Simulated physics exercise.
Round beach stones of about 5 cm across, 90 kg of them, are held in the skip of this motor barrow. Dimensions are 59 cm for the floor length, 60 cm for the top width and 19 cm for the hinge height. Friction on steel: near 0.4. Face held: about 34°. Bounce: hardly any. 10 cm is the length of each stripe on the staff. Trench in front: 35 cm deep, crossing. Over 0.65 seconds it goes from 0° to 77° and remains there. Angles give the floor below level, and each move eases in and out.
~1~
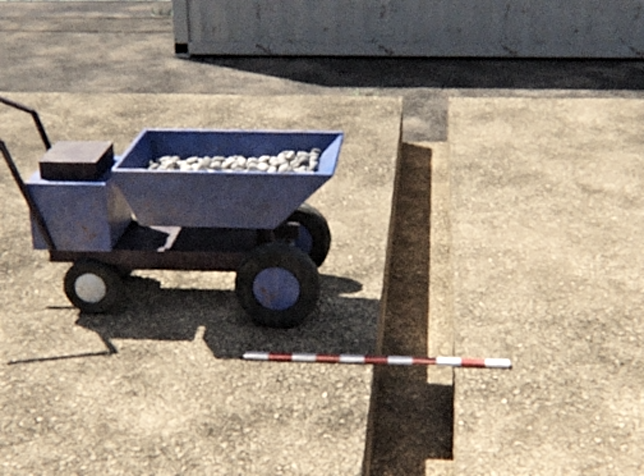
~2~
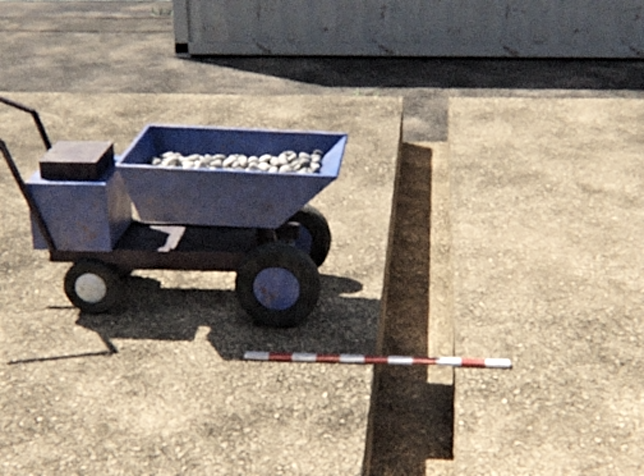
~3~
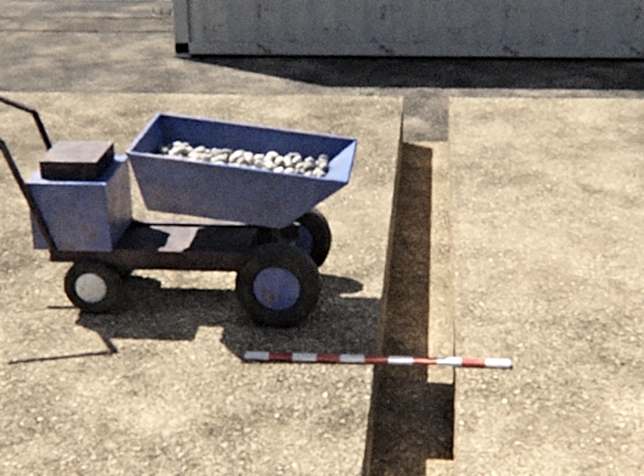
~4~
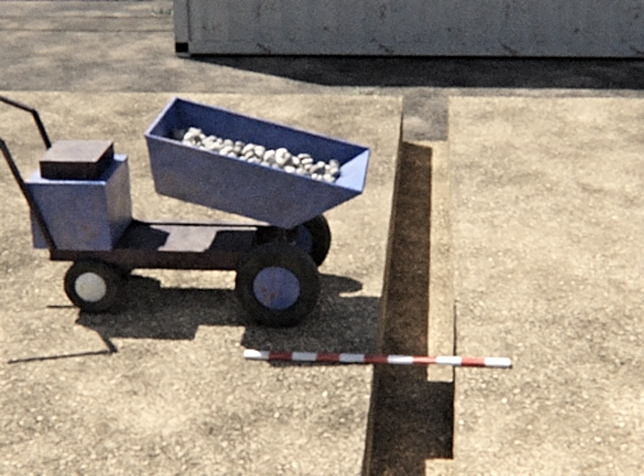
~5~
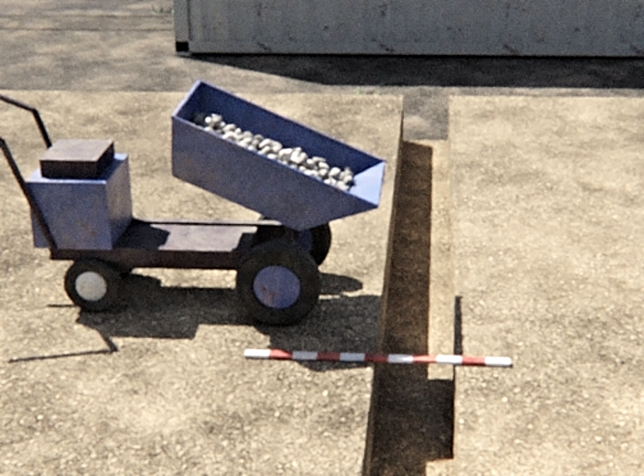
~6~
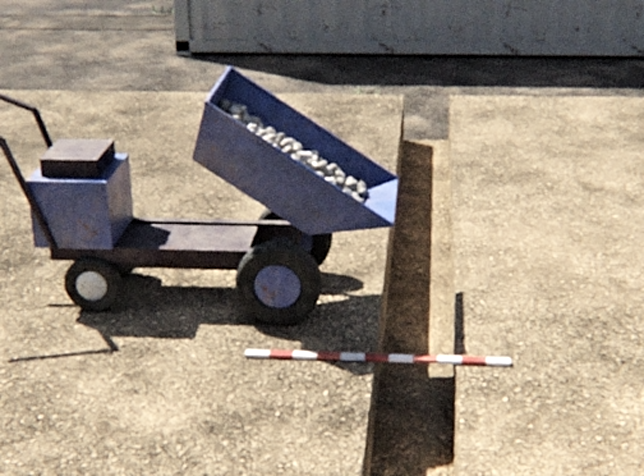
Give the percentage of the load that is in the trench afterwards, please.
Near 60 per cent of the load.
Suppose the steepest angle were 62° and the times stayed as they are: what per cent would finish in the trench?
In that case near 35 per cent.
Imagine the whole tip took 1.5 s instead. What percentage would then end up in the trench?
Close to 75 percent, then.
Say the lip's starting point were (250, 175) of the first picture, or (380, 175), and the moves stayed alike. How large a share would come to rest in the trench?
Close to 65 percent in the first case, 5 percent in the second.
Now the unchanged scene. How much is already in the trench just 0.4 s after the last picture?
Close to 30 per cent has got there by then.
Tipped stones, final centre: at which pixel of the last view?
(445, 350).
Then, 0.2 s after the last picture the floor is at 65°, 100 % in the skip; the foremost stones are at (399, 255).
Then, 0.4 s after the last picture the floor is at 77°, 57 % in the skip, 32 % in the trench, 11 % past the trench; the foremost stones are at (488, 290).
Then, 0.8 s after the last picture the floor is at 77°, 0 % in the skip, 60 % in the trench, 40 % past the trench; the foremost stones are past the picture's edge.
Then, 2.8 s after the last picture the floor is at 77°, 0 % in the skip, 60 % in the trench, 40 % past the trench; the foremost stones are past the picture's edge.
